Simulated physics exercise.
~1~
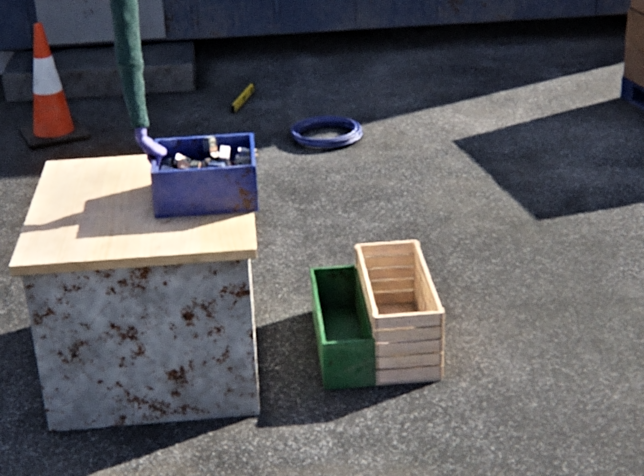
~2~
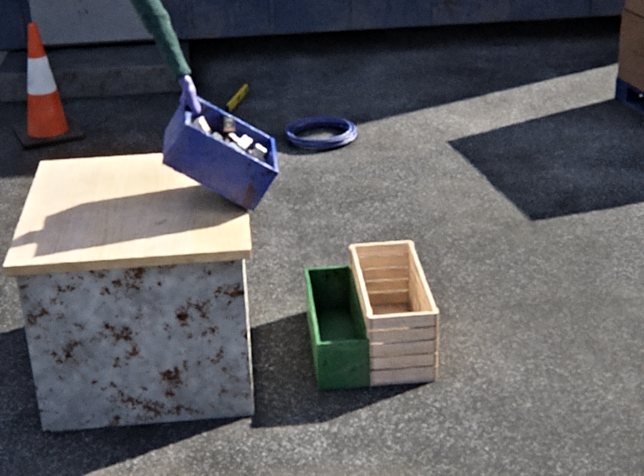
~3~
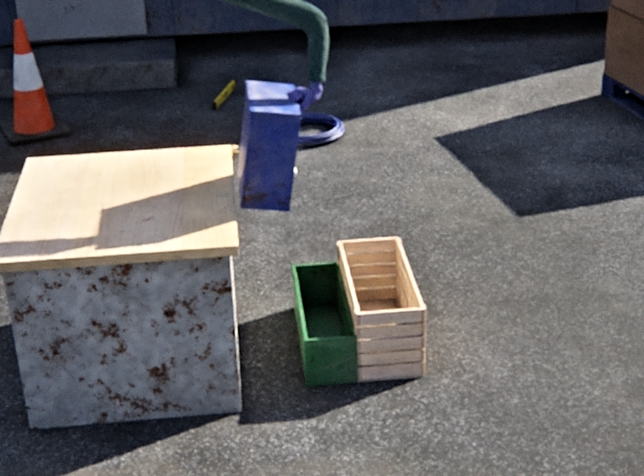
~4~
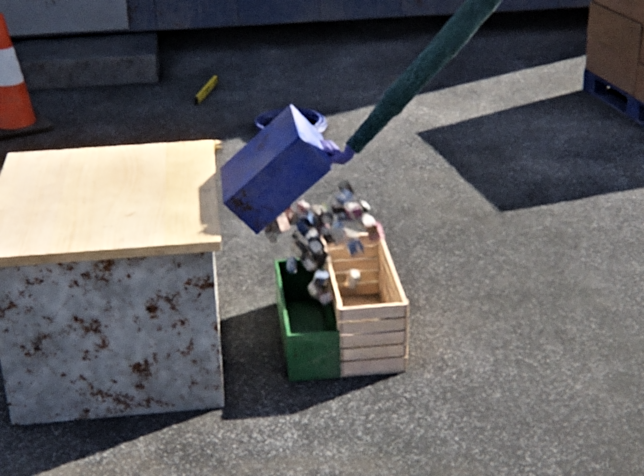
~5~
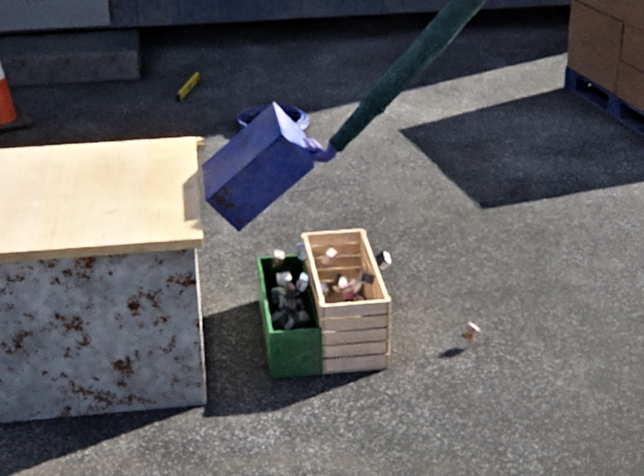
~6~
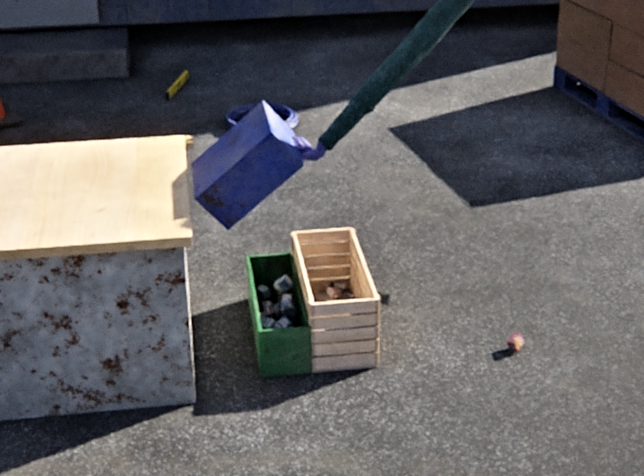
Blue crate tipping over off a bench in a gloved hand, spilling small cartons into a green tote and wooden box, some landing beyond.
